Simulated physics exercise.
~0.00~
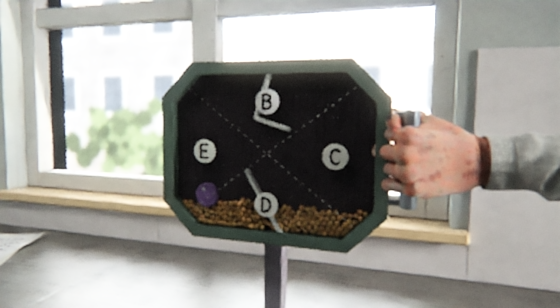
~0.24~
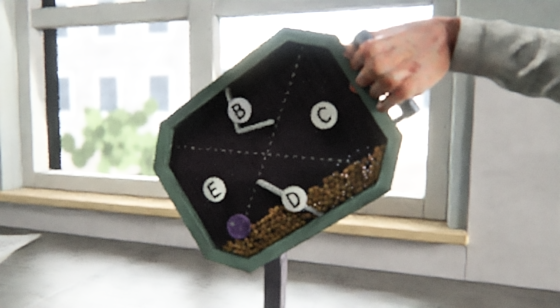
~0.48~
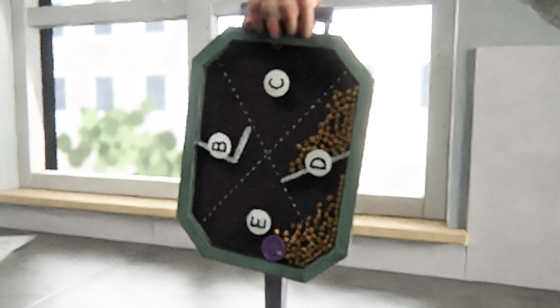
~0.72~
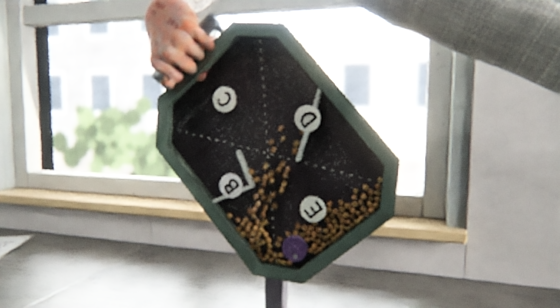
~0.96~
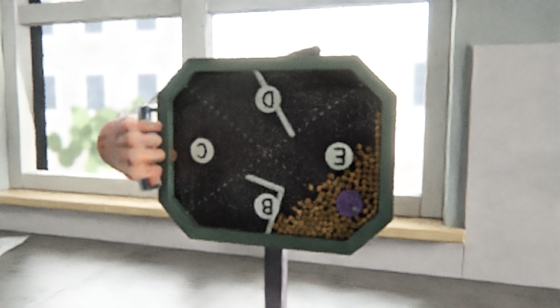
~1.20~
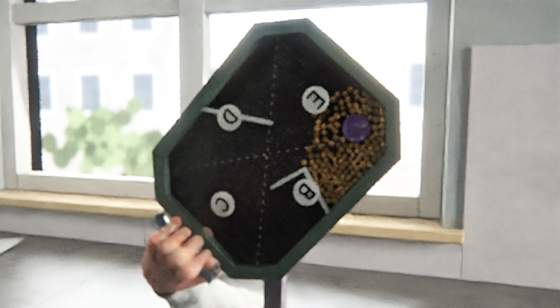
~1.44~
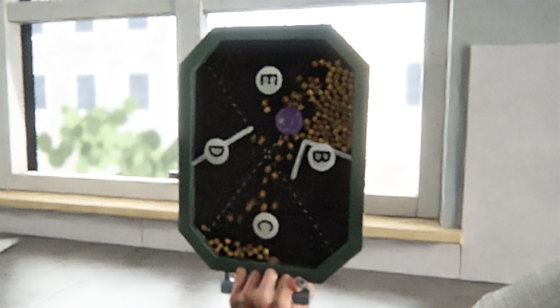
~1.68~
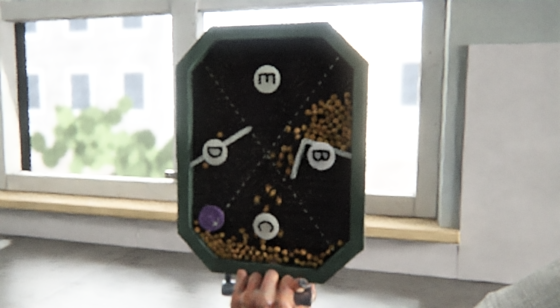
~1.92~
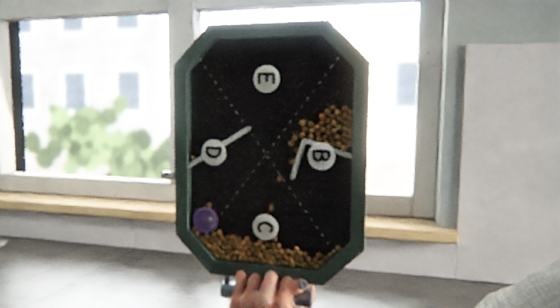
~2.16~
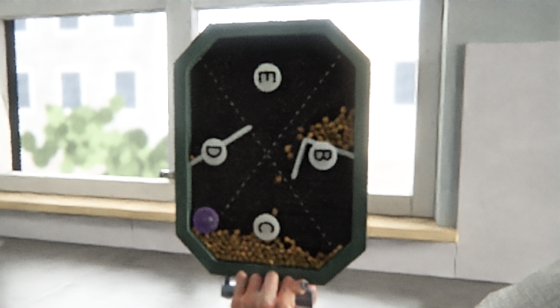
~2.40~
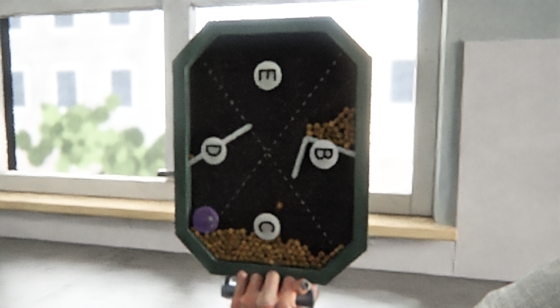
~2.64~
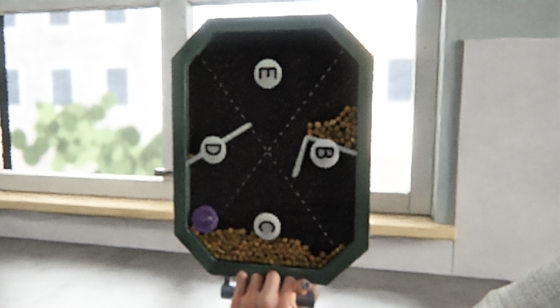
In a pale room, seen from straight ahead, a flat dark box with a green eight-sided rim stands on a post before a bright window. Behind its clear front lie small brown beads and a purple disc, among white letters, short pale bars and dashed lines. A hand on the rim's handle turns the box anticlockwise through three quarter turns. The beads slide and tumble, and the disc rides with them past E, then drops to the lower left. With the box upright, most beads settle around C, some stay caught above B, and the disc rests below D.
